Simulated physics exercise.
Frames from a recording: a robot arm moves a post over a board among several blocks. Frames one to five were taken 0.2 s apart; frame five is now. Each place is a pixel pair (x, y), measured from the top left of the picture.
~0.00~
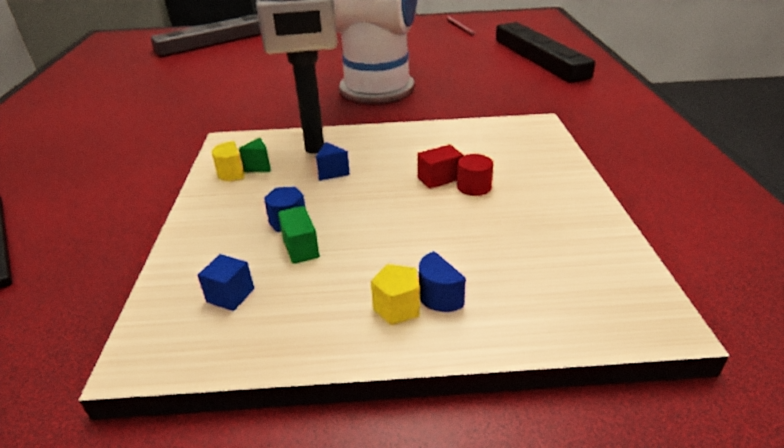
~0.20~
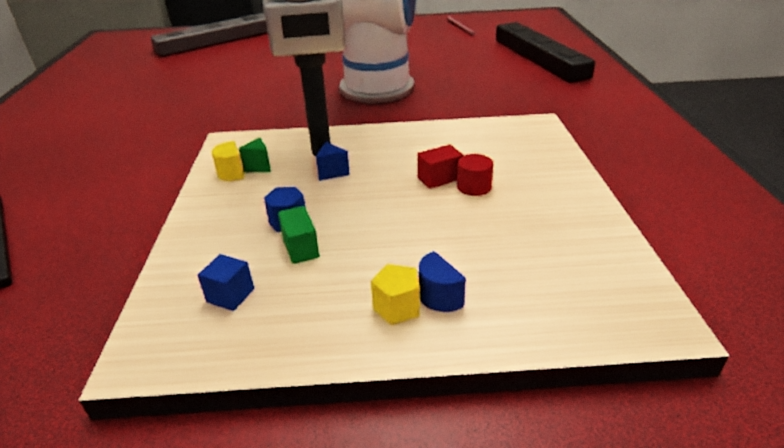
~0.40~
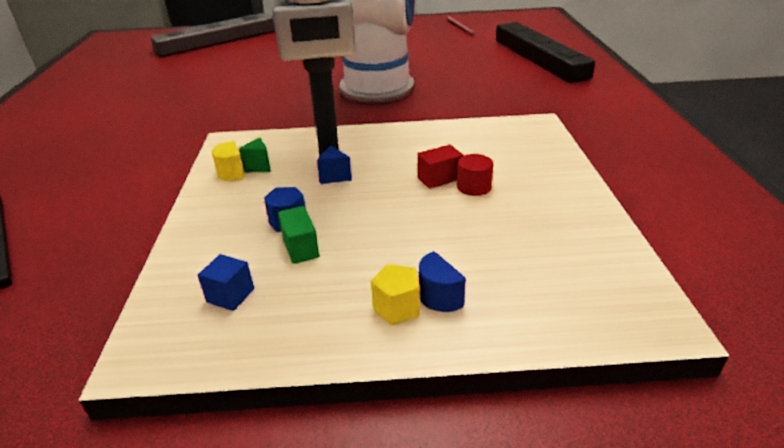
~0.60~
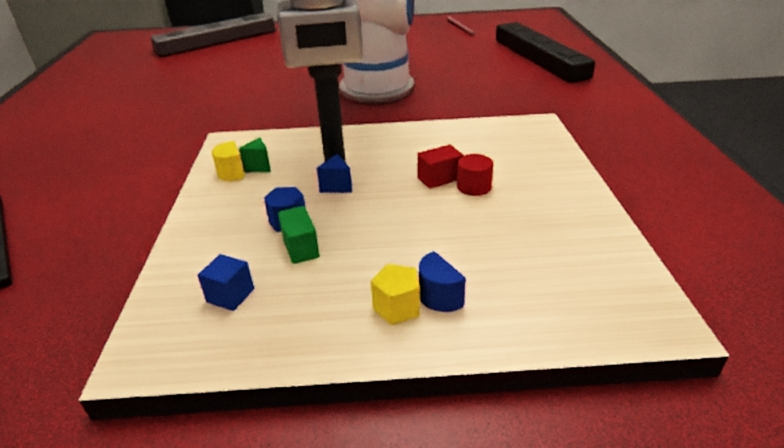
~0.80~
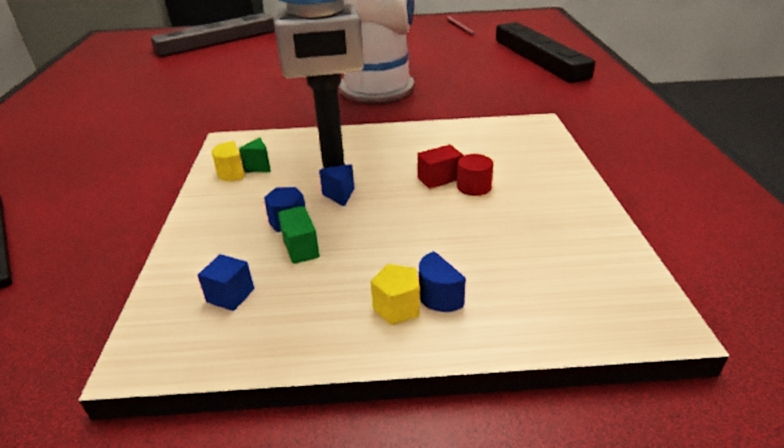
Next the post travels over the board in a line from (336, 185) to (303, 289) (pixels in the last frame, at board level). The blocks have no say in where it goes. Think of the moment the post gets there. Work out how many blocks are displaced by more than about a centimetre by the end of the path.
It should be two, as far as I can tell.
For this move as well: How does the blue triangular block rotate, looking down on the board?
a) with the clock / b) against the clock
The answer is b.
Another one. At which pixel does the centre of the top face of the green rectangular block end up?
I think it will end close to (279, 229).
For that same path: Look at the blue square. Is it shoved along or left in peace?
It is not moved.
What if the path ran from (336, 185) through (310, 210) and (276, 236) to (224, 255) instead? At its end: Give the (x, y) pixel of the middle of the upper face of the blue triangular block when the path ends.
It sits at (338, 180).
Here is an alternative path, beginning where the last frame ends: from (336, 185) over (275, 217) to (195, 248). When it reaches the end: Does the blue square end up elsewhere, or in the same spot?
It is still where it was.
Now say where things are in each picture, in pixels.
Lower end of the post at (315, 149), tops of blocks, blue square at (223, 267), blue hexagonal block at (284, 196), green rectangular block at (296, 221), blue triangular block at (330, 149), in the first frame.
Post at (322, 152), blocks as before, in the second frame.
Post at (330, 158), blue triangular block at (332, 153), in the third frame.
Post at (336, 166), blue triangular block at (335, 163), in the fourth frame.
Post at (335, 179), blue square at (223, 267), blue hexagonal block at (284, 196), green rectangular block at (296, 221), blue triangular block at (337, 171), in the fifth frame.
On the path given first. One third of the way, post at (327, 207); blue triangular block at (345, 193), turned 45° anticlockwise.
Two thirds of the way, post at (315, 242); green rectangular block at (284, 227); blue triangular block at (348, 195), turned 65° anticlockwise.
At the end, post at (302, 282); blue square not moved; blue hexagonal block not moved; green rectangular block at (279, 229), turned 20° clockwise; blue triangular block at (348, 195), turned 65° anticlockwise.
